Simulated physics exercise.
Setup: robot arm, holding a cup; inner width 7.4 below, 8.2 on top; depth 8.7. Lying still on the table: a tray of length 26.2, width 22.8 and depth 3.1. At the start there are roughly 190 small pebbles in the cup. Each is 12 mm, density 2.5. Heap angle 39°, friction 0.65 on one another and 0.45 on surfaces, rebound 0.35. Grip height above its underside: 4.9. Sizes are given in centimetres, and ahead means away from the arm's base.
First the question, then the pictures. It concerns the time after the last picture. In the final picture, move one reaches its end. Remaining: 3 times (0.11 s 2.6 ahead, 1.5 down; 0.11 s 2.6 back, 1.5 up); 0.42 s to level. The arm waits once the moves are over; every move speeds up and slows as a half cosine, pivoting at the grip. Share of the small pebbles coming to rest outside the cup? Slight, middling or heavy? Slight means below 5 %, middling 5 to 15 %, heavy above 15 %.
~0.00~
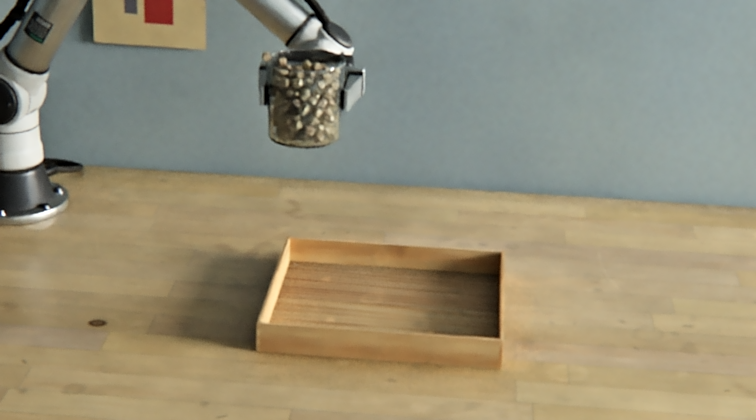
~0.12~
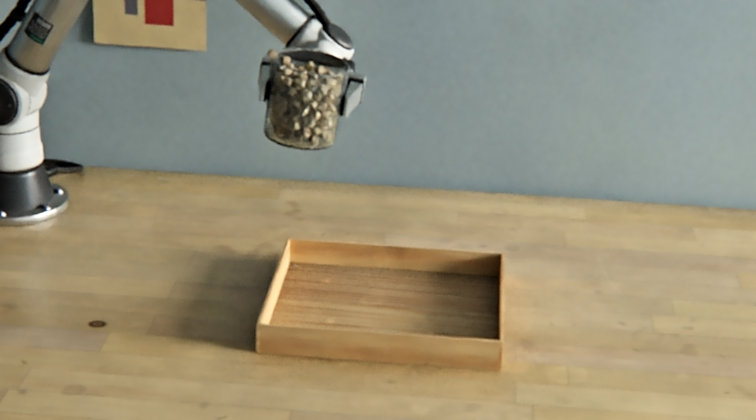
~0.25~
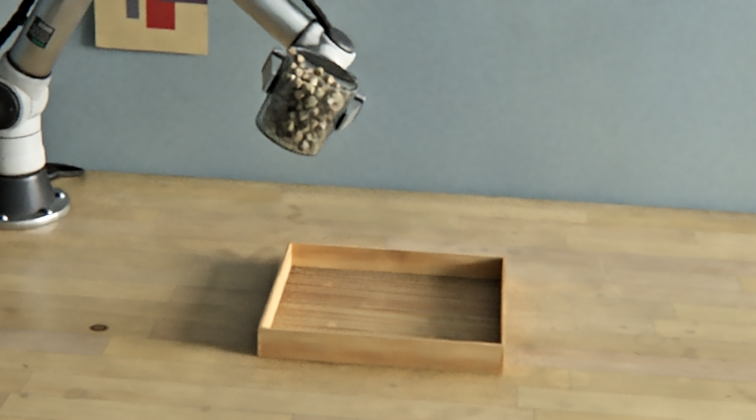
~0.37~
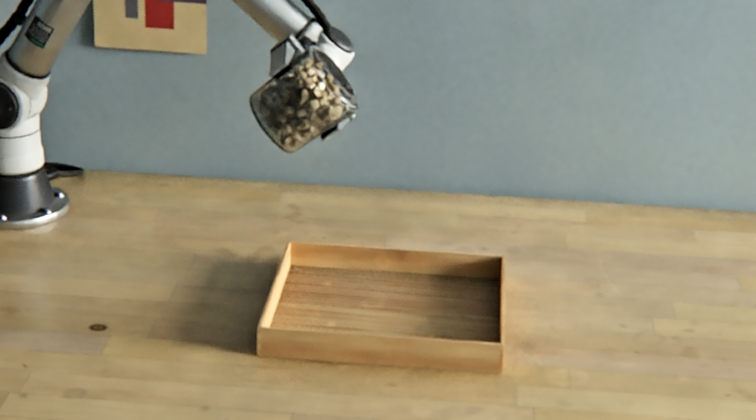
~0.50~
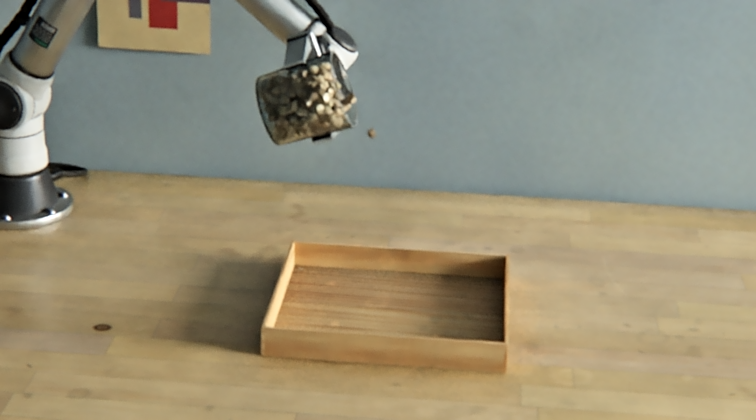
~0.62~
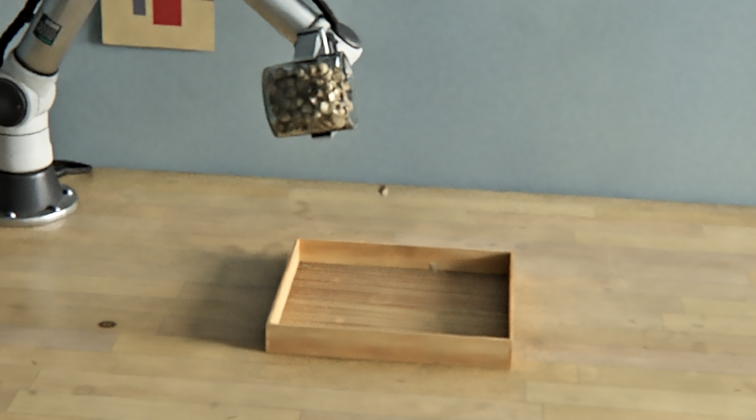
Heavy.
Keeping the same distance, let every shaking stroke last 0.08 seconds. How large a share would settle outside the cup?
It would come to roughly 40 %.
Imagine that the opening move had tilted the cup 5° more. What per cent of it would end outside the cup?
It would come to roughly 40 per cent.
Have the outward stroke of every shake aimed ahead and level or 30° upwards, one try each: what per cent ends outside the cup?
50 and 60 %.
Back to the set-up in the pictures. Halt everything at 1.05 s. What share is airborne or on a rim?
About 3 per cent.
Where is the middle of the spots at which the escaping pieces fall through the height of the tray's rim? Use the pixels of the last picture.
I'd put it somewhere near (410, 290).
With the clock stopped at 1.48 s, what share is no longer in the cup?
My estimate is roughly 30 % gone.
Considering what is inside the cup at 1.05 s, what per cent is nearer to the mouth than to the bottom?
Around 45 in a hundred.
After 1.05 s, tilted 77° forward, highest piece 28 above the table; 158 in the cup, 30 in the tray, 6 in flight or on a rim.
After 1.48 s, tilted 40° forward, highest piece 28 above the table; 140 in the cup, 53 in the tray, 1 in flight or on a rim.
After 1.90 s, level, highest piece 30 above the table; 137 in the cup, 57 in the tray.
After 2.95 s, level, highest piece 30 above the table; 137 in the cup, 57 in the tray.
At rest, 137 in the cup, 57 in the tray. That is 29 % outside the cup.
